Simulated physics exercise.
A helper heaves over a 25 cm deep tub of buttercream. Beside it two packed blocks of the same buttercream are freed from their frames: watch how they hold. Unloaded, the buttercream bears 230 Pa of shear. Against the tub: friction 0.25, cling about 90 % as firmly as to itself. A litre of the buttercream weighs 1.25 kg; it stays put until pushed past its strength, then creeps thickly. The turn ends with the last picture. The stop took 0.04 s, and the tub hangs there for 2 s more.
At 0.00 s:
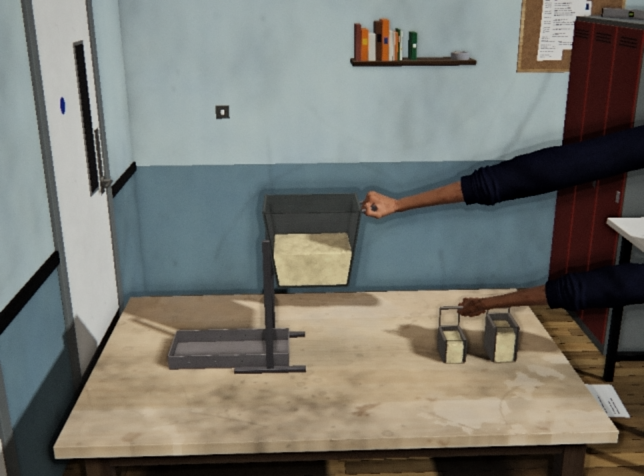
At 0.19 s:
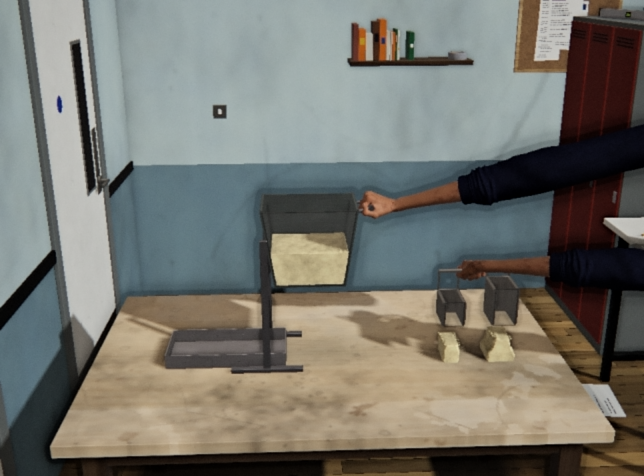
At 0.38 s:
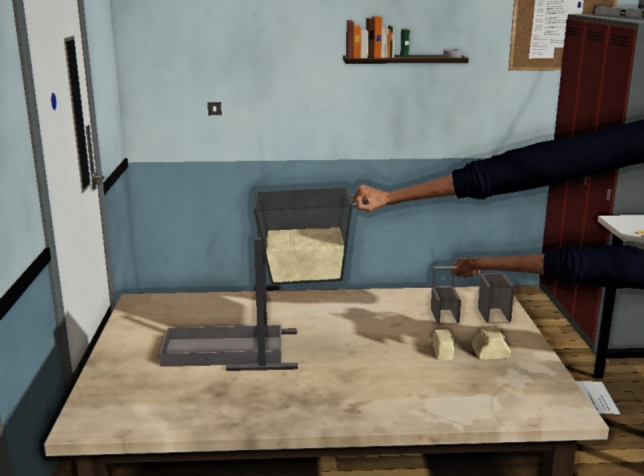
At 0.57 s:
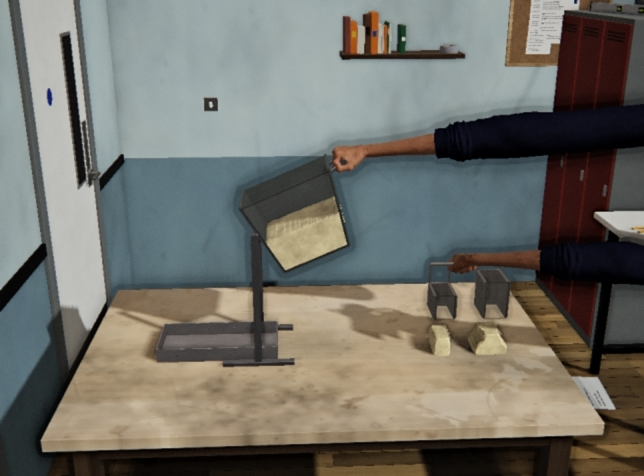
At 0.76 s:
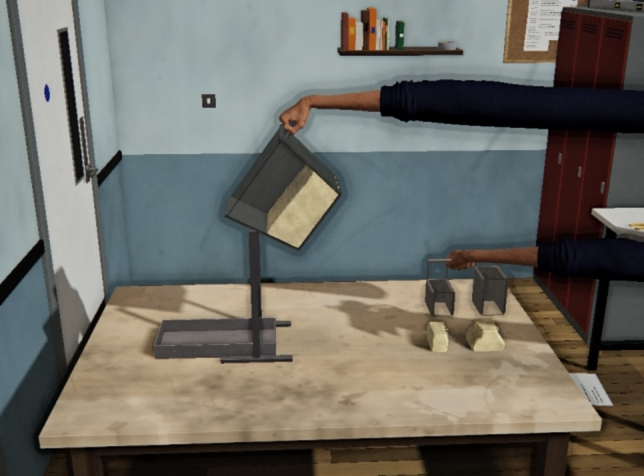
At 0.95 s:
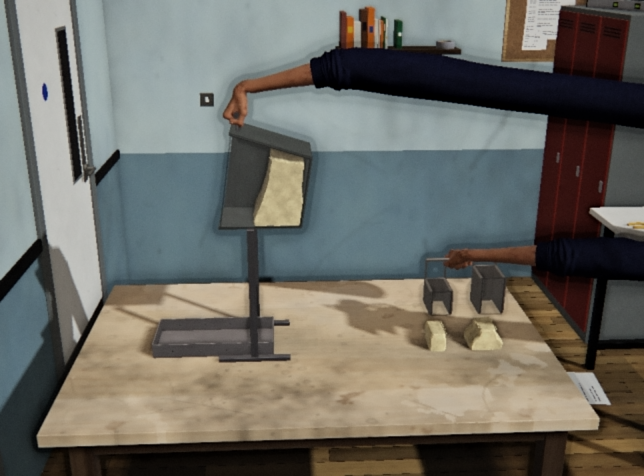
A hand tilting a grey tub of pale buttercream leftward above a table, after two small blocks are unmoulded and slump slightly.
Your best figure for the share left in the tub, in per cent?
Expect roughly 65 %.
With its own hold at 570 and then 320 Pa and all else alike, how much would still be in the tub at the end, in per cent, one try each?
In that order: 100 %, 75 %.
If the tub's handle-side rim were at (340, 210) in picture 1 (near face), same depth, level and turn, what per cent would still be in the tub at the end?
Then about 90 %.
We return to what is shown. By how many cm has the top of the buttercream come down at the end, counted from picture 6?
Some 14 cm.
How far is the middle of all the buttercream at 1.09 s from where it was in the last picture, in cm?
Some 6 cm.
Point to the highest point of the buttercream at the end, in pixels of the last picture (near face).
Near (283, 202).
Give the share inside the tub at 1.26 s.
Some 80 per cent.
After 1.09 s, the tub is at 81 degrees and holds 100 %.
After 1.26 s, the tub is at 81 degrees and holds 78 %.
After 1.43 s, the tub is at 81 degrees and holds 66 %.
After 1.60 s, the tub is at 81 degrees and holds 65 %.
After 2.95 s, at the end, the tub is at 81 degrees and holds 65 %.
